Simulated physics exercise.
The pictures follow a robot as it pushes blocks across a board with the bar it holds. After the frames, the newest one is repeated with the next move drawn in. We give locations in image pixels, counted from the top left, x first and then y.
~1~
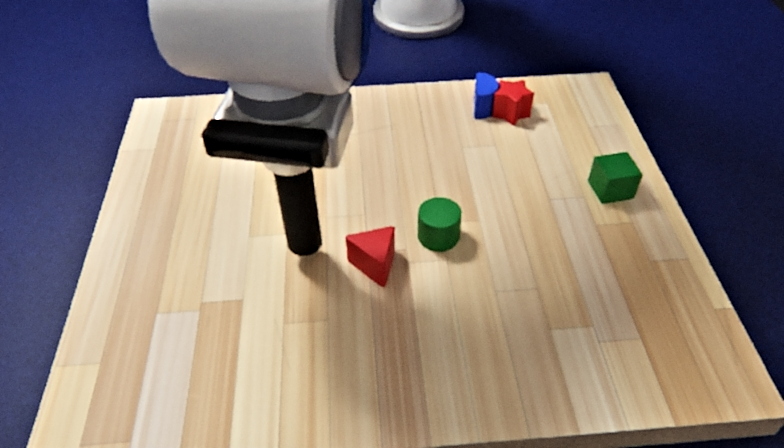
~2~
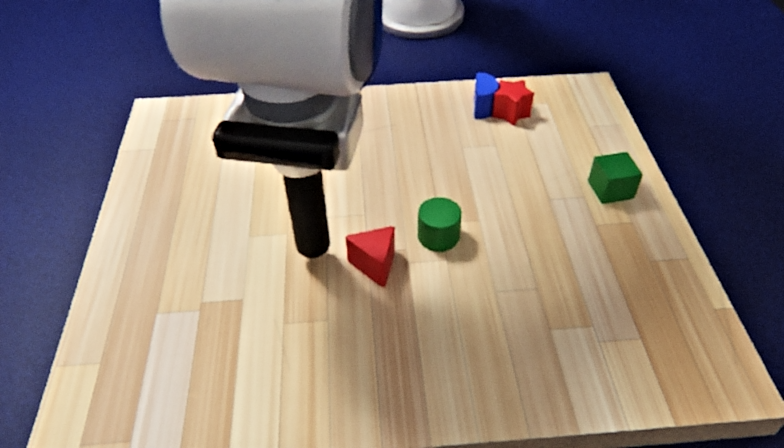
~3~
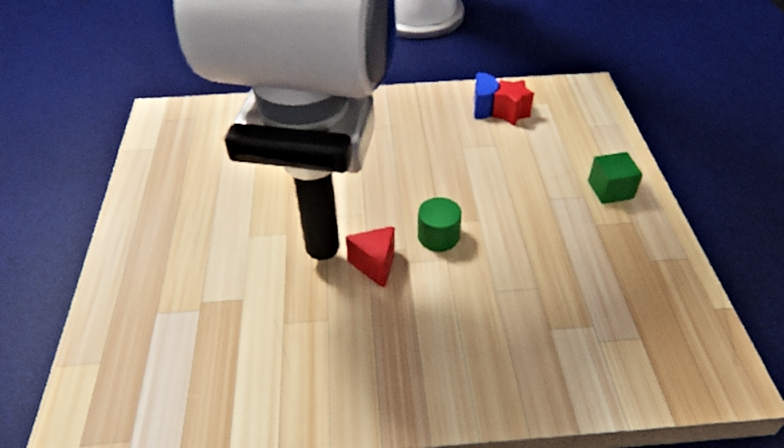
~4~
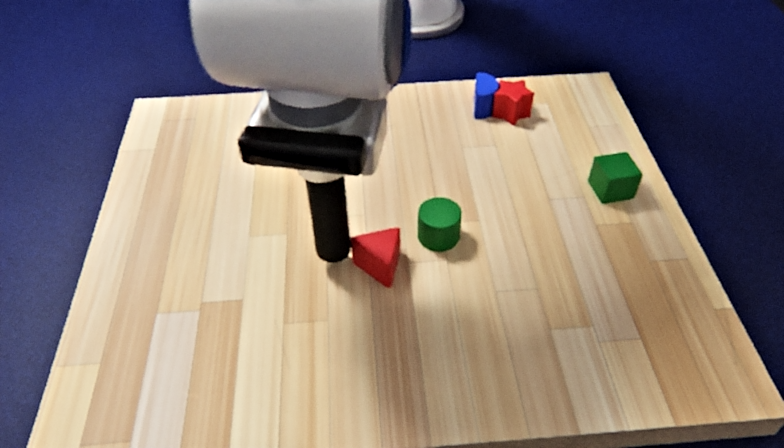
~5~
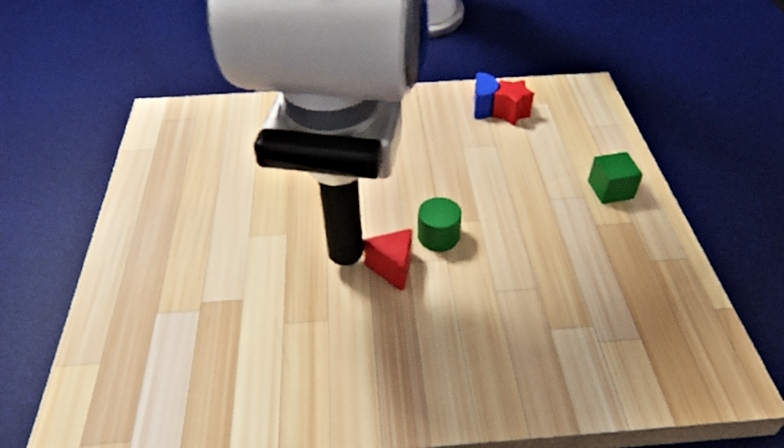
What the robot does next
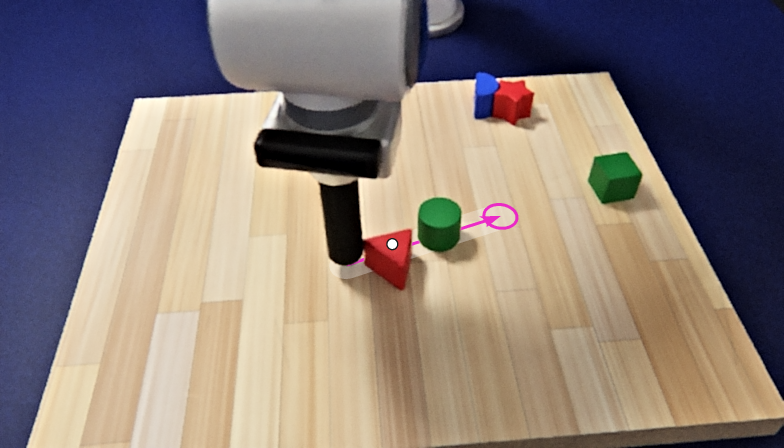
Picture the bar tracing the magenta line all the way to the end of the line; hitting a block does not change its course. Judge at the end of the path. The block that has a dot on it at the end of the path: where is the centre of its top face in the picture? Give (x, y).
Its top middle is near (432, 245).
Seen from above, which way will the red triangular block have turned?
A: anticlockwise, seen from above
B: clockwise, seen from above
B.
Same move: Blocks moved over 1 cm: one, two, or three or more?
Two blocks move more than 1 cm.
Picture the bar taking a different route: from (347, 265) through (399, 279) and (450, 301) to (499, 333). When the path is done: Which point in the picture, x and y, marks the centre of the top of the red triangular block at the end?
Its top centre lands on (483, 252).
Drawn move, in a line from (347, 265) to (500, 216); the dot is on the red triangular block.
The first path, step by step. One third of the way, bar at (401, 236); red triangular block at (424, 245), turned 80° clockwise.
Two thirds of the way, bar at (453, 220); red triangular block at (432, 245), turned 105° clockwise; green circular block at (488, 196).
At the end, bar at (502, 205); red triangular block at (432, 245), turned 105° clockwise; green circular block at (536, 180).
